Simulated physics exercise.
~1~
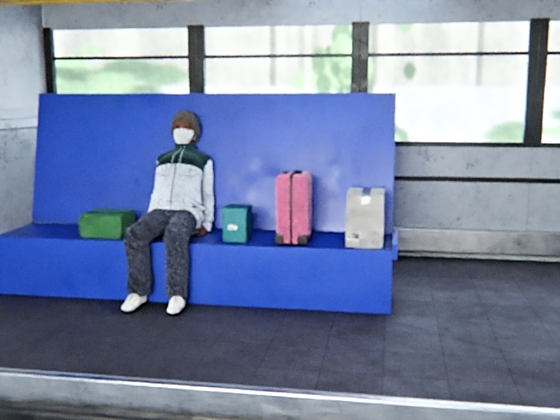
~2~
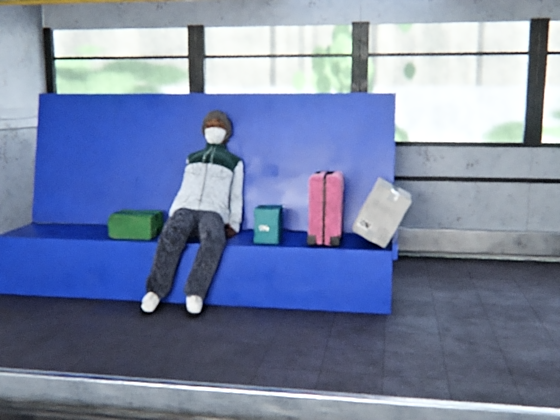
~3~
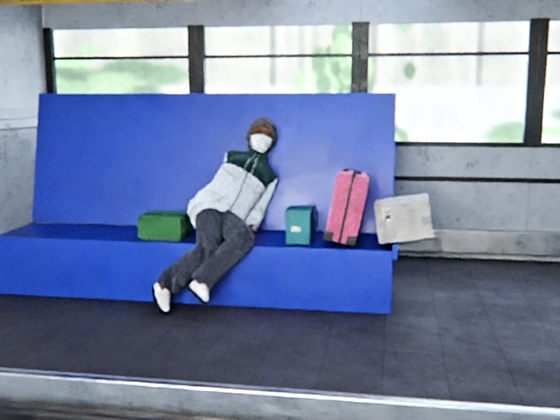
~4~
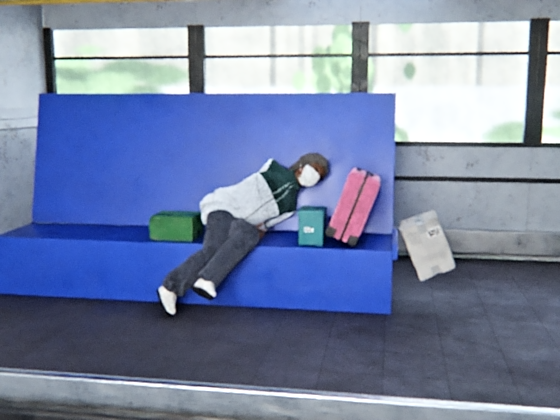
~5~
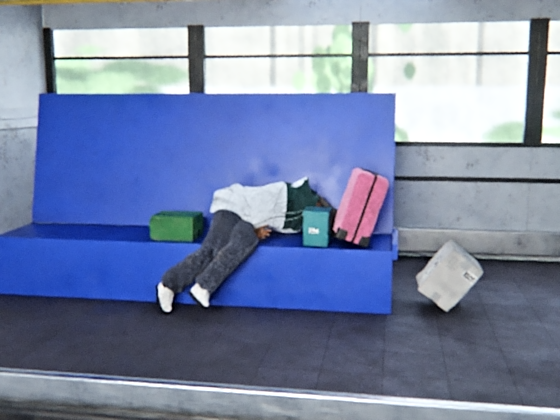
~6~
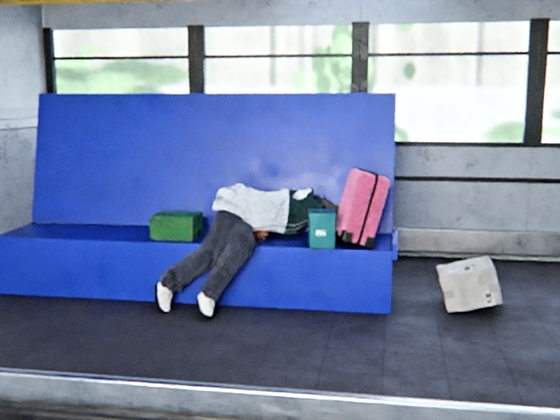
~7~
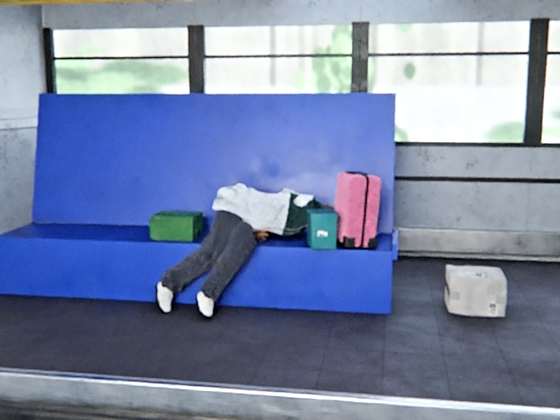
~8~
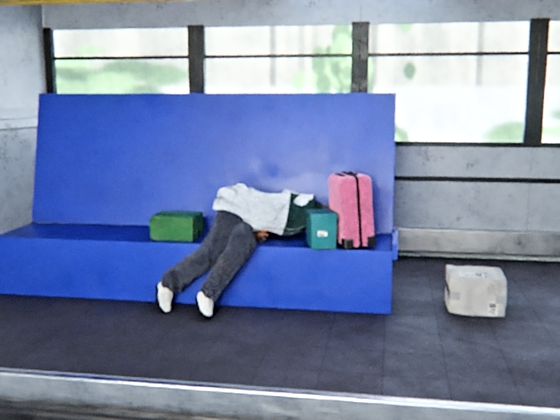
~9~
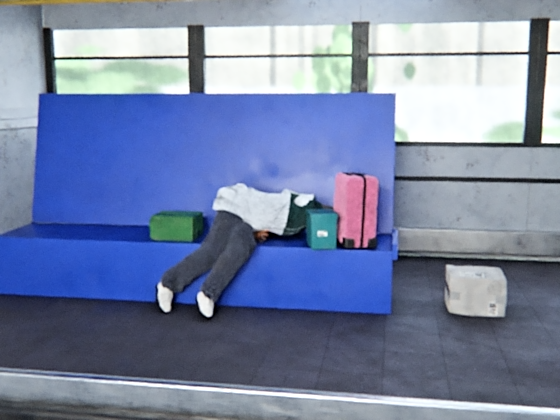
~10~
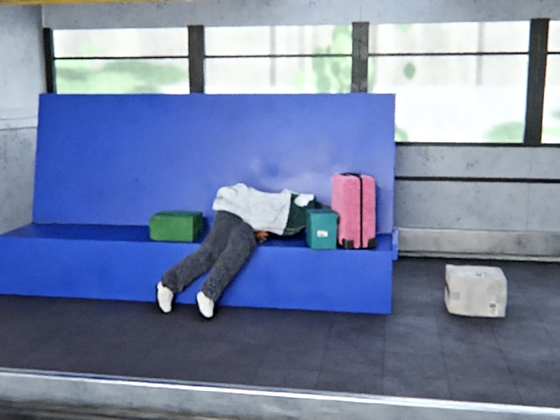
To begin with, a masked passenger sits on a long blue bench, with a green carton to the left and a teal tub, a pink case and a whitish pack to the right. Everything slides right along the seat, and the pack tips over the bench end. As the passenger topples sideways, limp, the pack tumbles to the floor and the pink case leans right. The passenger slumps face down behind the teal tub, legs trailing off the seat. The case rocks back upright, and all lies still, with only the pack off the bench.
